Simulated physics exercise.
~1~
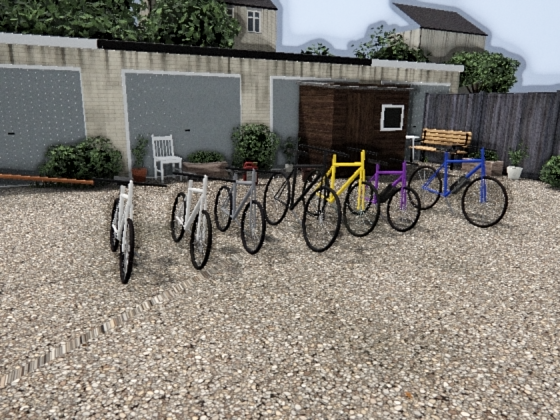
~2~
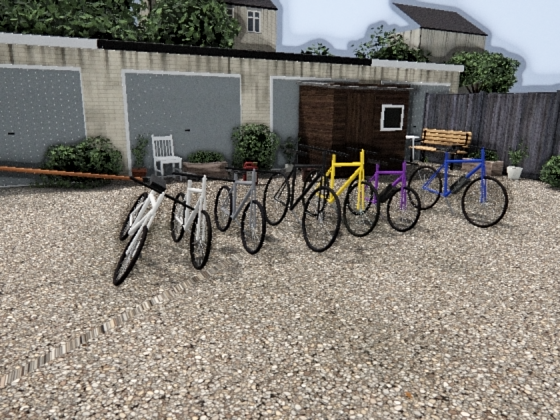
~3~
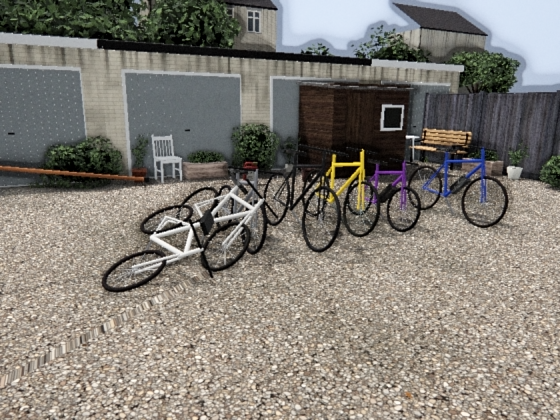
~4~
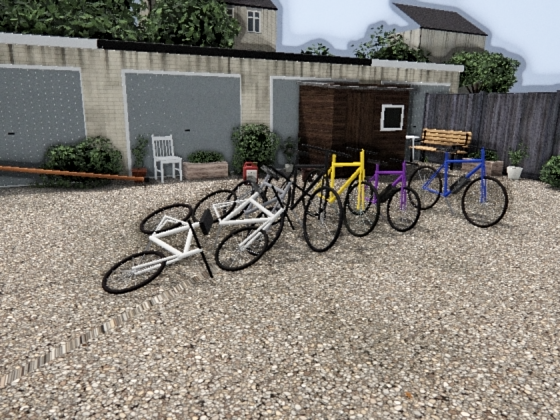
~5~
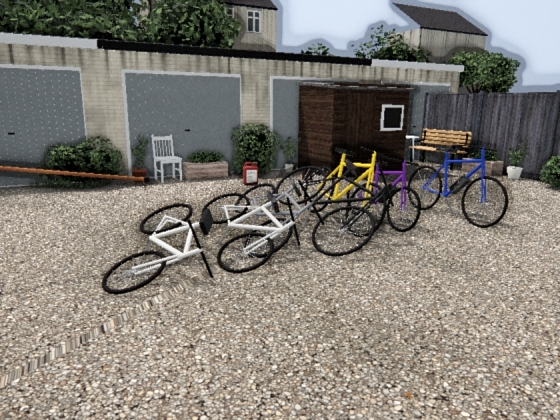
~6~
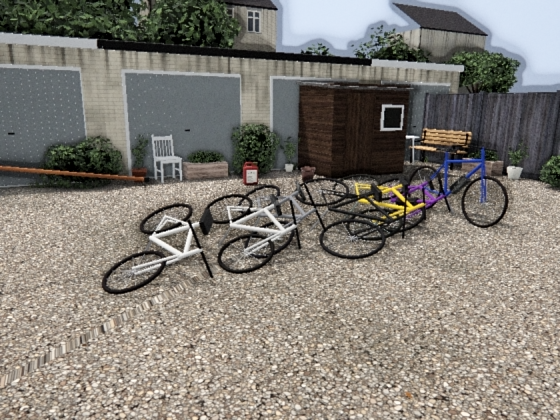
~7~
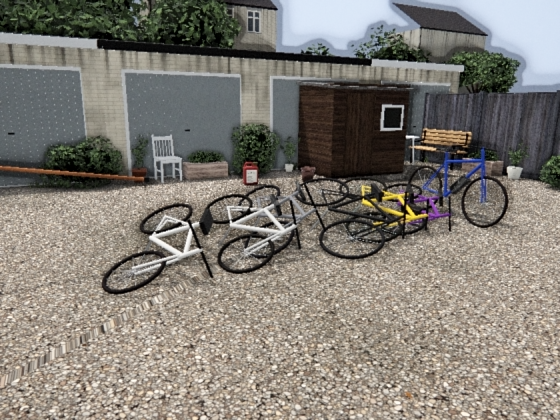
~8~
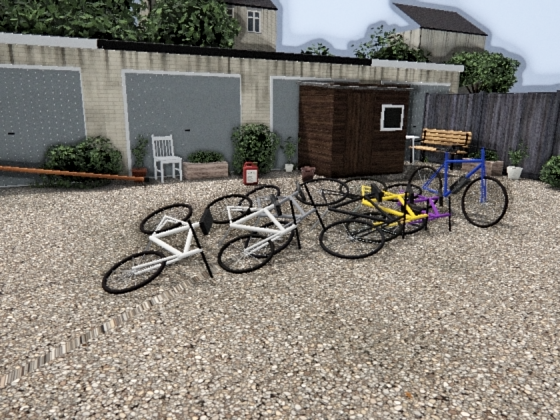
A pole tips the first bicycle, and the others topple rightward, leaving the blue one standing.
